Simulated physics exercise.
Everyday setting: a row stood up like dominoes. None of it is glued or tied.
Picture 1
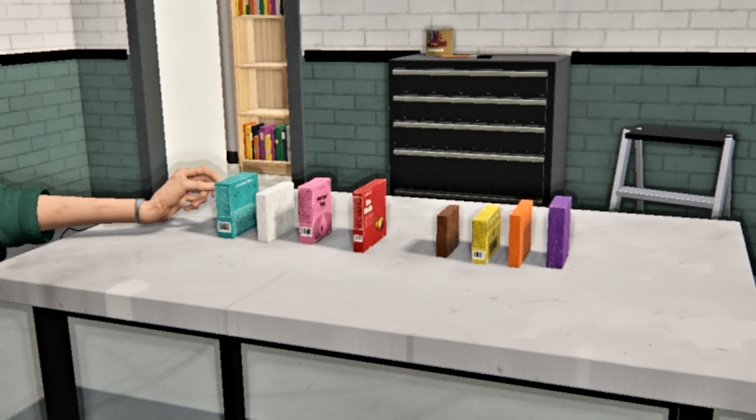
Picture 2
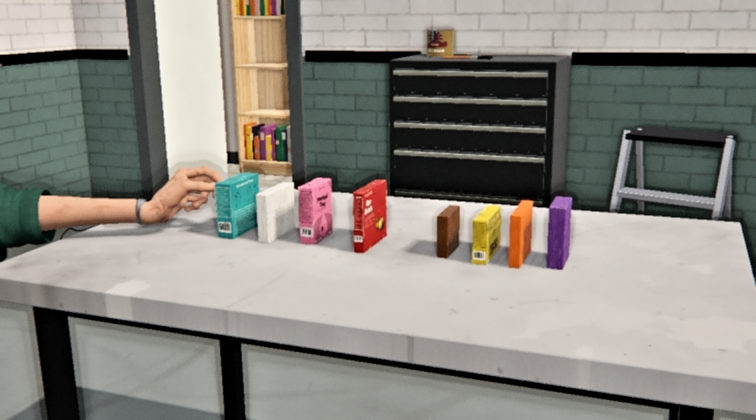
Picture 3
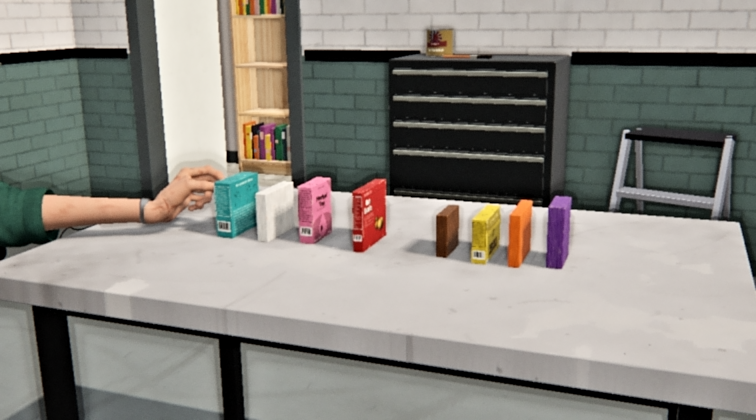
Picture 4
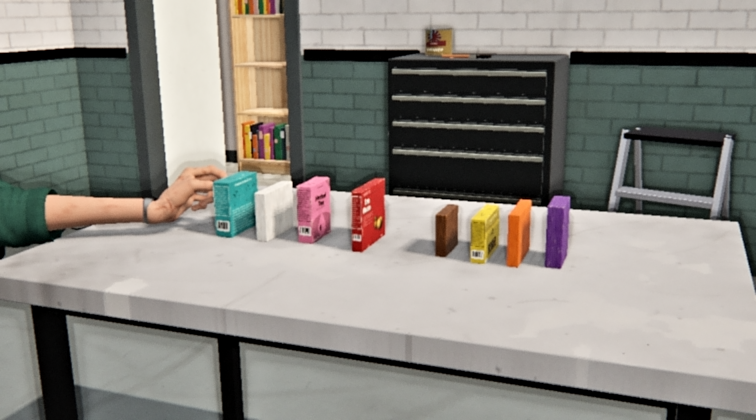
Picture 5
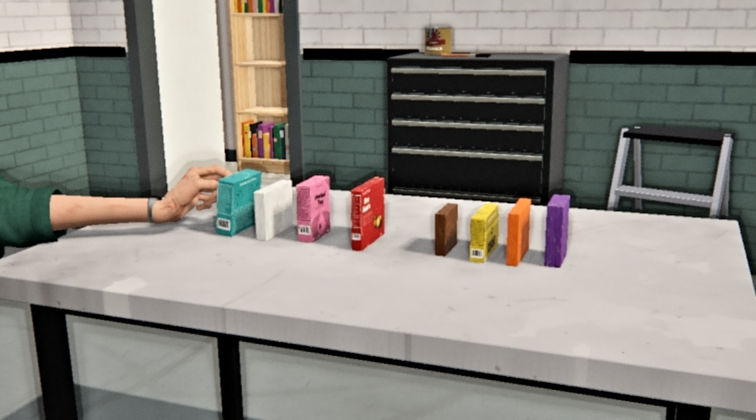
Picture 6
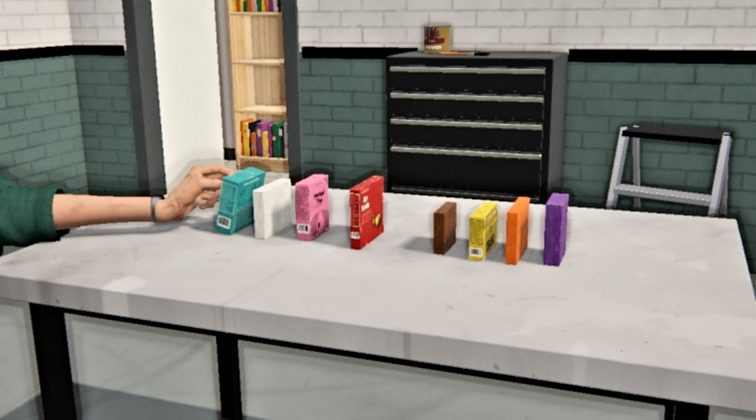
A hand at the left tilting a turquoise packet rightward toward a white block, the rest of the domino-like row standing still.
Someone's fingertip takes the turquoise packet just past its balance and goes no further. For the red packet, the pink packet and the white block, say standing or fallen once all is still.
Red packet - fallen; pink packet - fallen; white block - fallen.
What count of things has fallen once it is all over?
Total: 4.
Then, 0.50 s after the last picture, turquoise packet 66° over; white block tipped 56° from how it was near (293, 216); pink packet tipped 17° from how it was near (323, 207).
Then, 0.70 s after the last picture, turquoise packet 72° over; pink packet on its side near (365, 224); red packet on its side near (402, 237); white block on its side near (300, 228).
At rest, tipped over on the table, red packet, pink packet and white block; the other 3 in place. Seen from the same camera at the end, red packet near (406, 240), pink packet near (368, 226).
